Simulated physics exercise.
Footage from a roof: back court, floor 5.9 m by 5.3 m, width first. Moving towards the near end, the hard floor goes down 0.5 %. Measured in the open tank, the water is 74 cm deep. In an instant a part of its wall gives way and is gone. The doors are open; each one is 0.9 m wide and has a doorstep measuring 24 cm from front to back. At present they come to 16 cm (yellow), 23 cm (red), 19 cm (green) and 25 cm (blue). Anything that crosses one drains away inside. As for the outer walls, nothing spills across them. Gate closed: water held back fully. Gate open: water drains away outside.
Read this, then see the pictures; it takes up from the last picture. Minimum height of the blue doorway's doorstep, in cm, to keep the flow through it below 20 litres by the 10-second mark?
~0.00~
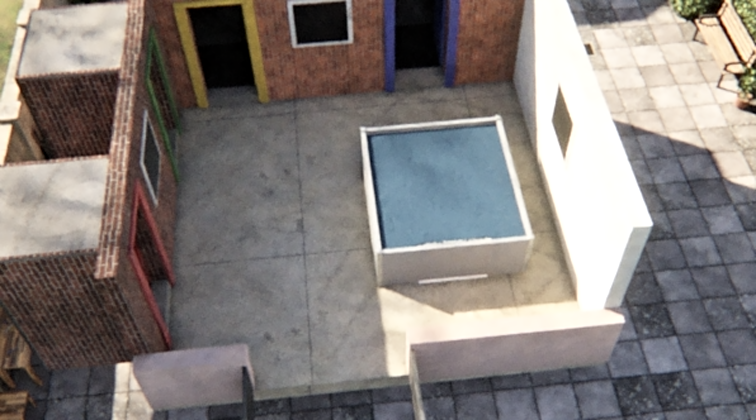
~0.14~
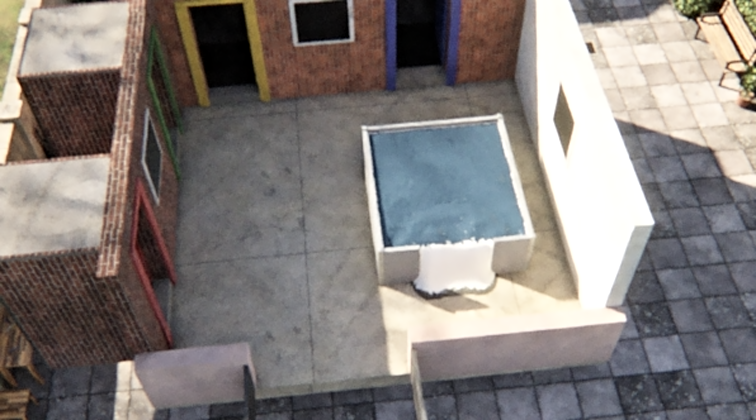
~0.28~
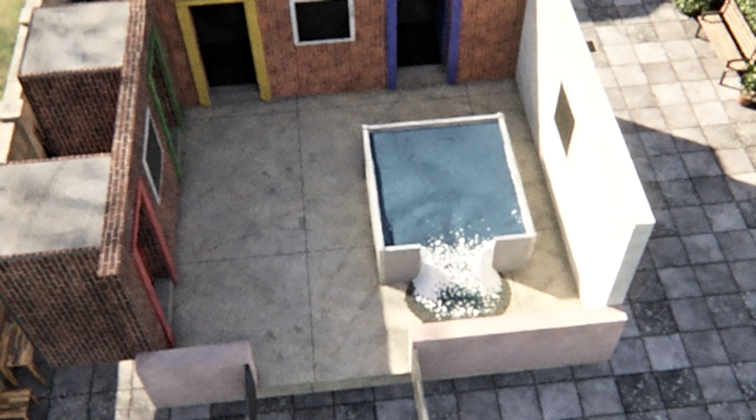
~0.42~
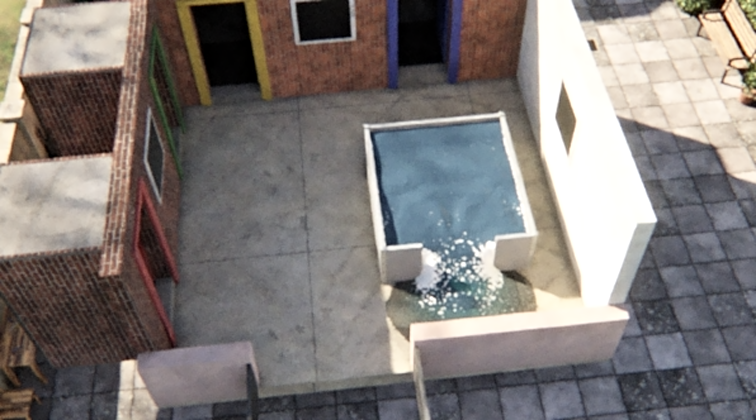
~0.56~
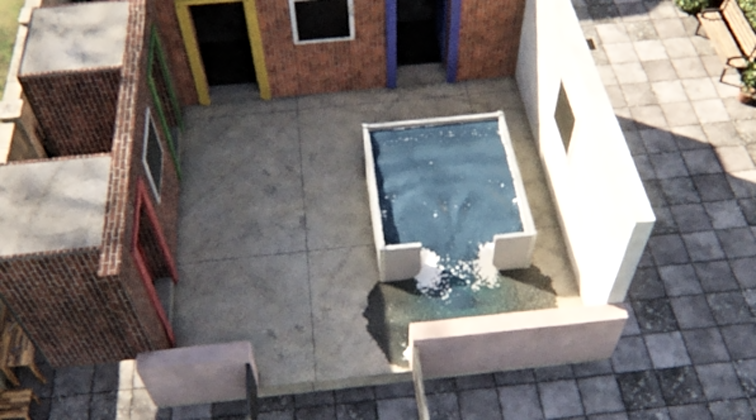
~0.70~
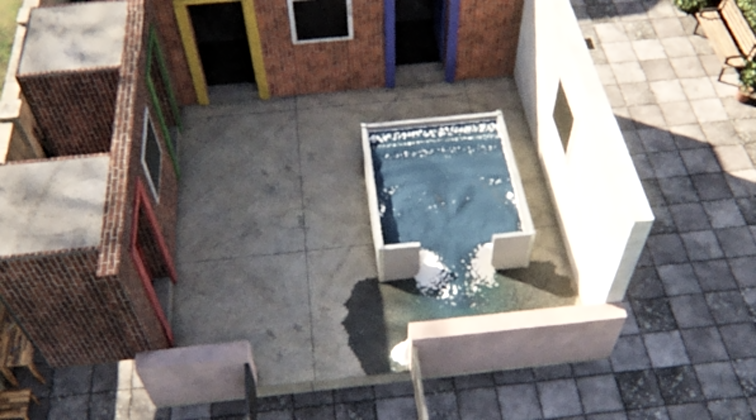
Roughly 7 cm.
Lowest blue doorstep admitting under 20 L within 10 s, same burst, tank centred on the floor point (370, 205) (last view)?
7.5 cm or thereabouts.
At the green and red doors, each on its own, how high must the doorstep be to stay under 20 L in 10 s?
Roughly 12.0 cm for the green door and roughly 13.0 cm for the red door.
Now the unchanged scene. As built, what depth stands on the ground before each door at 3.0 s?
Yellow door 0 cm, red door 18 cm, green door 0 cm, blue door 0 cm.
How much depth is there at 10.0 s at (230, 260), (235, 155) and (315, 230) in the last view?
Going through the spots in order gives 10, 12 and 6 centimetres.
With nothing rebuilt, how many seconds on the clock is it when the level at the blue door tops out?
Peak time: About 4.5 s.
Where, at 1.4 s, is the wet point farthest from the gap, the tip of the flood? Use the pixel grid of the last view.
(262, 370).
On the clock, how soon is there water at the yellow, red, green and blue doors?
Yellow = 5.0 s, red = 2.2 s, green = 3.6 s, blue = 3.4 s.
After 1.4 s water covers 20 % of the floor, deepest (60 cm) near (583, 335); it has not reached the blue door.
After 3.0 s water covers 50 % of the floor, deepest (38 cm) near (583, 335); it has not reached the blue door.
After 10.0 s water covers 100 % of the floor, deepest (14 cm) near (454, 337); 8 cm at the blue door, 0 litres in over its 25 cm doorstep.
At the blue door as built, the water arrived by 3.4 s and peaked near 11 cm at 4.6 s.
With a doorstep of 6.5 cm, 27 litres would have come in within the 10 s; with 8.5 cm, 11 litres. So under 20 litres takes about 7 cm.
